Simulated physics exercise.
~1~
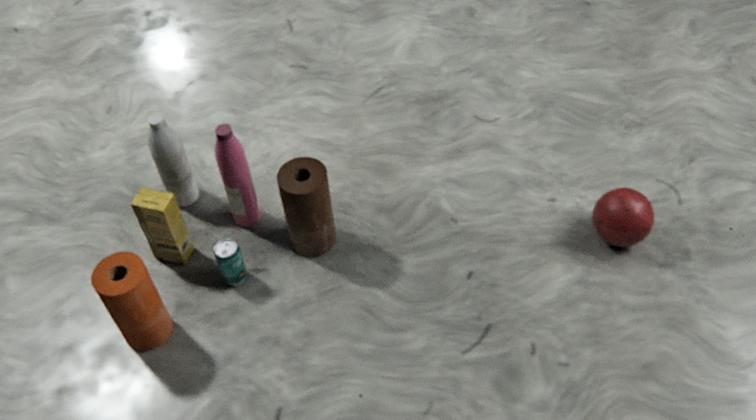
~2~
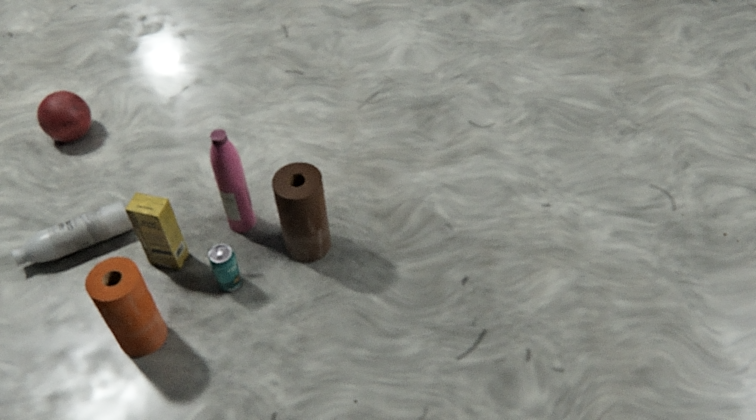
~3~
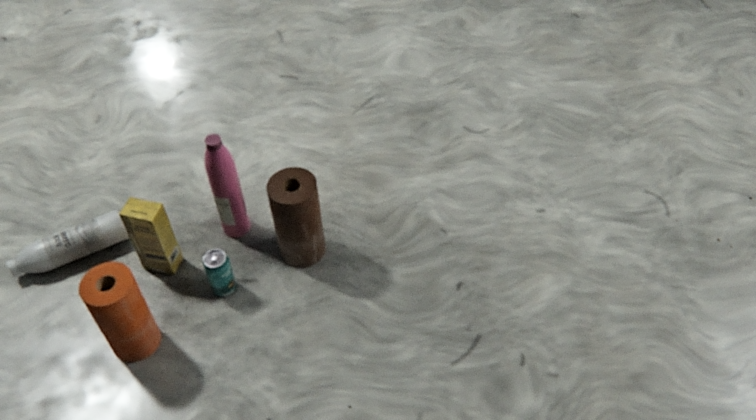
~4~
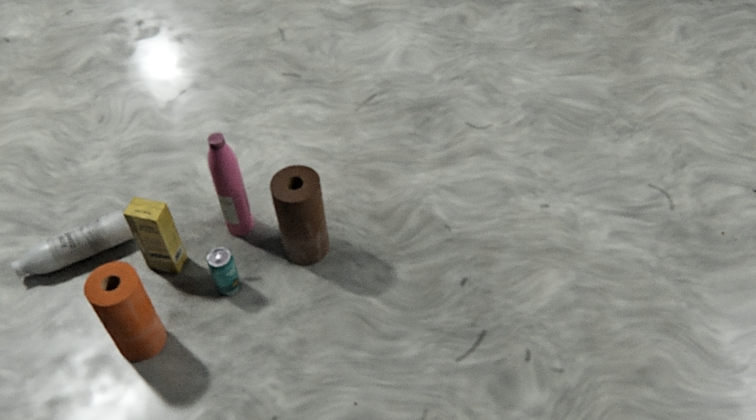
At the start, a red ball is on the right side of a gray, swirl-patterned floor, while a white bottle, a pink bottle, a yellow carton, a turquoise can, an orange roll and a brown roll stand grouped on the left. The ball then appears at the upper left, beyond the group, and the white bottle now lies on its side to the left of the carton. Next, the ball is gone from view. At the end, the white bottle is still lying down, while the pink bottle, carton, can and both rolls remain upright in their places.
